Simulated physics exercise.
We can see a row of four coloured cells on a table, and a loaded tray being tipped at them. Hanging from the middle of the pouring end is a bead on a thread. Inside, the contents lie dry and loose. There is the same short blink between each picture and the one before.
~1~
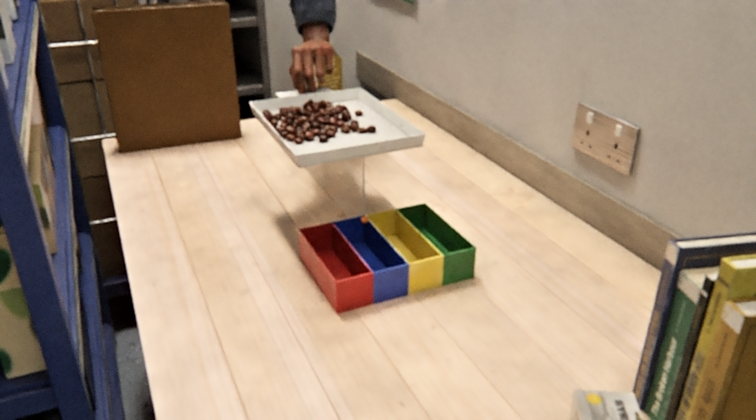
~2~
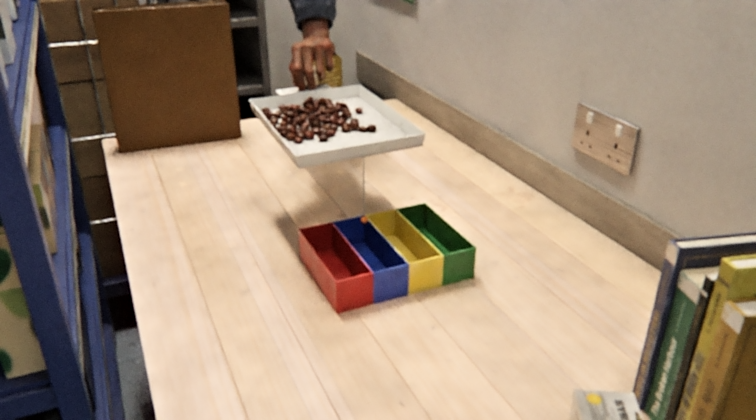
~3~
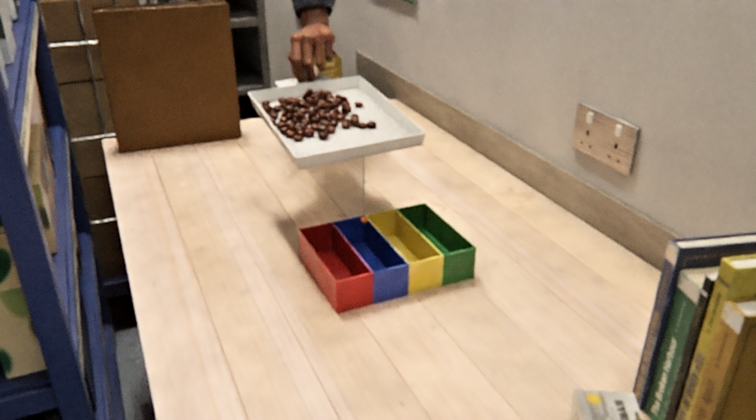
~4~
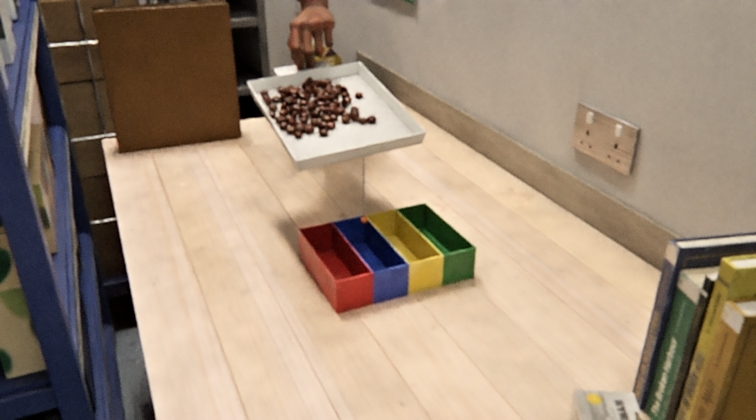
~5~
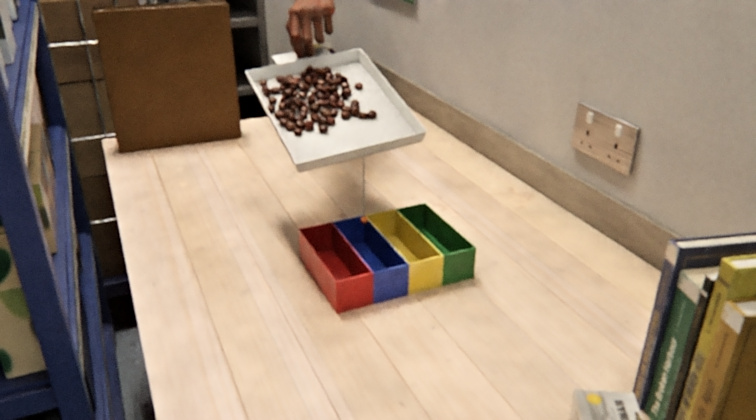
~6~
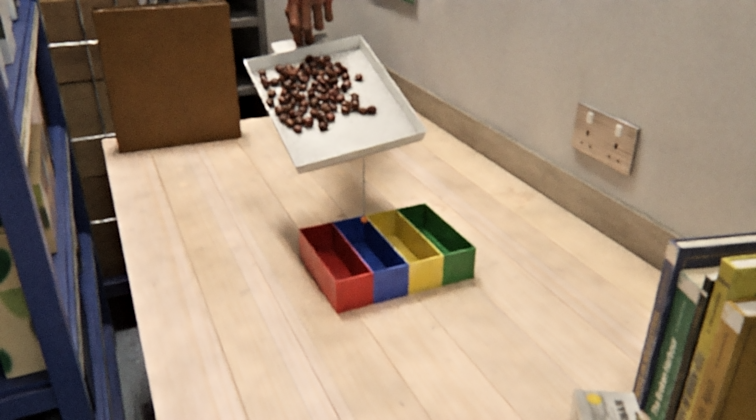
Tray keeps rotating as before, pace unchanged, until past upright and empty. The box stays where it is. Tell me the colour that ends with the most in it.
That would be red.
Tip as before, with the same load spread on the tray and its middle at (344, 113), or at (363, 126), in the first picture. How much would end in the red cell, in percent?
About 40 % and 50 %.
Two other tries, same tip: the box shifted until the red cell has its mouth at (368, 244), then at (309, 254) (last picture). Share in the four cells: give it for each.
Close to 20 in a hundred, followed by close to 100 in a hundred.
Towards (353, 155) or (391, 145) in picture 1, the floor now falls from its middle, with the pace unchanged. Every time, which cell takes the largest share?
First aim: The cell in red. Second aim: The green one.
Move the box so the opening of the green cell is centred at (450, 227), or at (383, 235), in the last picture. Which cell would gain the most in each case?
In the first case it's that red cell, in the second it's the cell in blue.
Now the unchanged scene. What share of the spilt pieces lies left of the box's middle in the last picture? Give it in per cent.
It comes to near 100 percent of the spill.
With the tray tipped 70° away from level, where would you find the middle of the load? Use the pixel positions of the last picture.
The middle of the pieces sits at roughly (325, 164).
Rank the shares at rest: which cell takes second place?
In second place: The blue one.
Shortly afterwards, tray tipped steeply; near two thirds on the tray; near a quarter falling or outside the box.
Next, tray tipped past a quarter turn; a little on the tray; near a third in the red cell; a little in the blue cell; only a few in the yellow cell; near half falling or outside the box.
Some moments later, tray tipped past a quarter turn; near half in the red cell; a little in the blue cell; only a few in the yellow cell; near a third falling or outside the box.
In the end, tray tipped past a quarter turn; near half in the red cell; a little in the blue cell; only a few in the yellow cell; none at all in the green cell; near a third outside the box.
